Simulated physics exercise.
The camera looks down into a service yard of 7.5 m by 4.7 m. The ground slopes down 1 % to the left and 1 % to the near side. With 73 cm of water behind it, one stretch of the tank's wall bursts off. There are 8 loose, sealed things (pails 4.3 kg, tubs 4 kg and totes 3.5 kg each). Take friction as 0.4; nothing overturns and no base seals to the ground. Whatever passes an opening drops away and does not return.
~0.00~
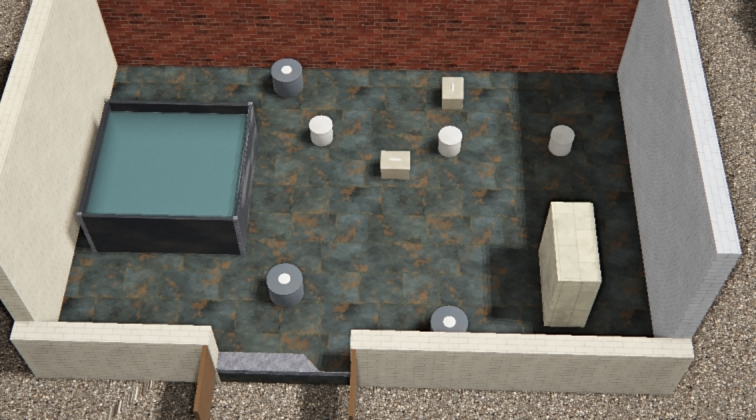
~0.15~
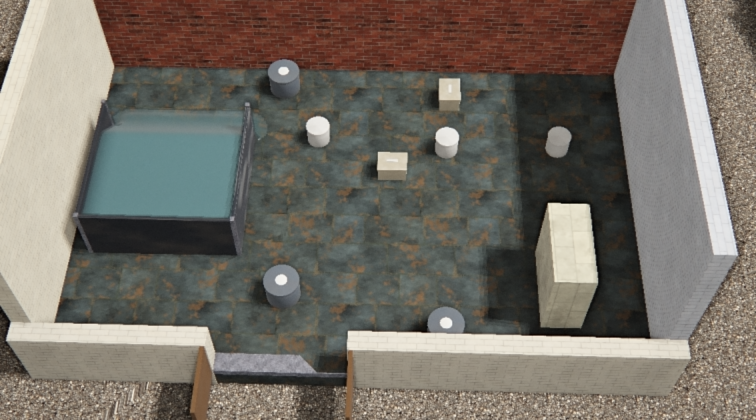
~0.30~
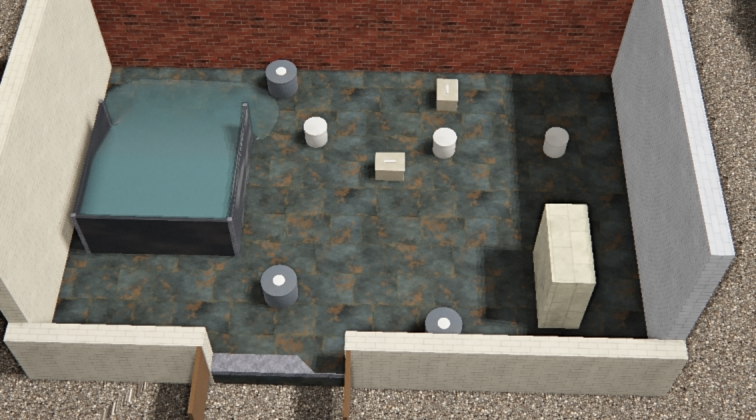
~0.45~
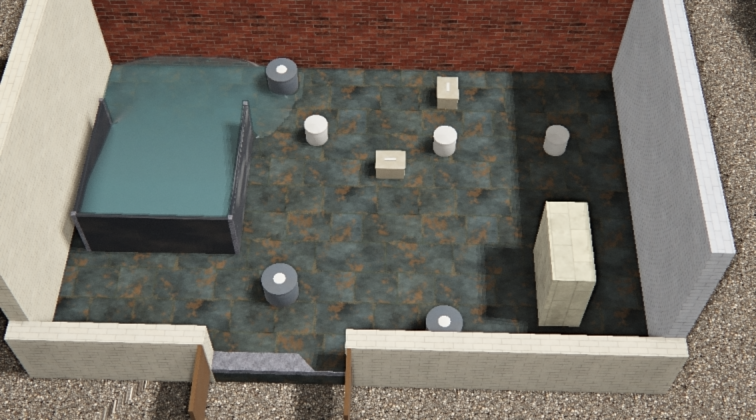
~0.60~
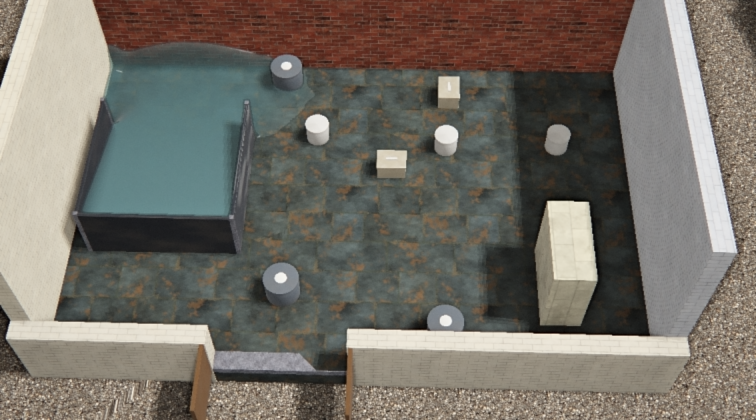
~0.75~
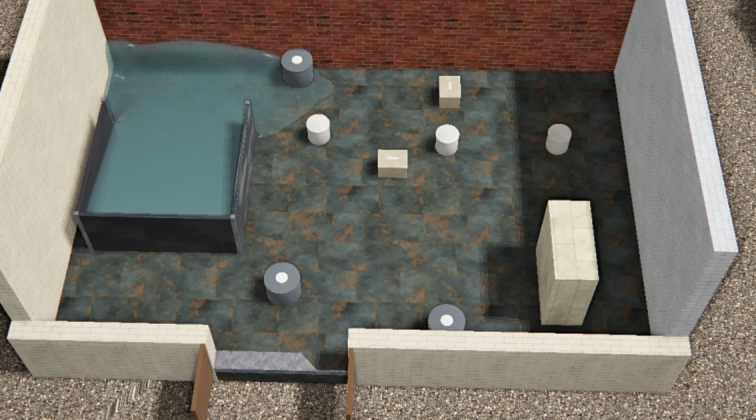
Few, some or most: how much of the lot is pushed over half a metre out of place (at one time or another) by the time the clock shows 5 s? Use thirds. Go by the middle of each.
That comes to at least two thirds.
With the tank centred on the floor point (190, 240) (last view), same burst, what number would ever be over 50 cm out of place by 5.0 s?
Then 6.
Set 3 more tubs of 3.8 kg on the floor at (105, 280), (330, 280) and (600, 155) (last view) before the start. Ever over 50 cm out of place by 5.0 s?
In turn: Under, short of it, more.
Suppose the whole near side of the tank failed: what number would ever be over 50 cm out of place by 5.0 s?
Then 4.
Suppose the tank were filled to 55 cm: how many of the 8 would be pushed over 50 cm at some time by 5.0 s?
In that case 6 of them.
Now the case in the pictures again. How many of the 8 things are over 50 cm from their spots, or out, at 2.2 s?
I count 2.
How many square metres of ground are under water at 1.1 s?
About 8.0 m2.
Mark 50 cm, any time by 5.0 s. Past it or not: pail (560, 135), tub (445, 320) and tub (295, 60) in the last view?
In that order: Past it, short of it, past it.
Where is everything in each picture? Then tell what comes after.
The first picture shows a tub at (287, 70), on the bottom; a pail at (321, 124) rests on the ground; 3.5 m2 under water; 0 of 8 have shifted.
The second picture shows a tub at (284, 71) rests on the ground; a pail at (318, 126) rests on the ground; water covers 4.7 m2; 0 of 8 have shifted.
The third picture shows a tub at (281, 71) rests on the ground; a pail at (316, 126), on the bottom; 6.1 m2 under water; 0 of 8 have shifted.
The fourth picture shows a tub at (282, 70) rests on the ground; a pail at (316, 124), on the bottom; water covers 7.1 m2; 0 of 8 have shifted.
The fifth picture shows a tub at (286, 66), on the bottom, 7 cm from its start; a pail at (317, 124), on the bottom; 7.3 m2 under water; 1 of 8 have shifted.
The sixth picture shows a tub at (297, 60) floats, 22 cm from its start; a pail at (318, 123) rests on the ground; 7.5 m2 under water; 1 of 8 have shifted.
After 1.1 s 1 of 8 are over 50 cm from their spots; 0 afloat.
After 2.2 s 2 of 8 are over 50 cm from their spots; 0 afloat.
After 3.5 s 6 of 8 are over 50 cm from their spots; 3 afloat.
After 5.0 s 7 of 8 are over 50 cm from their spots, and 7 have been at some point; 6 afloat.
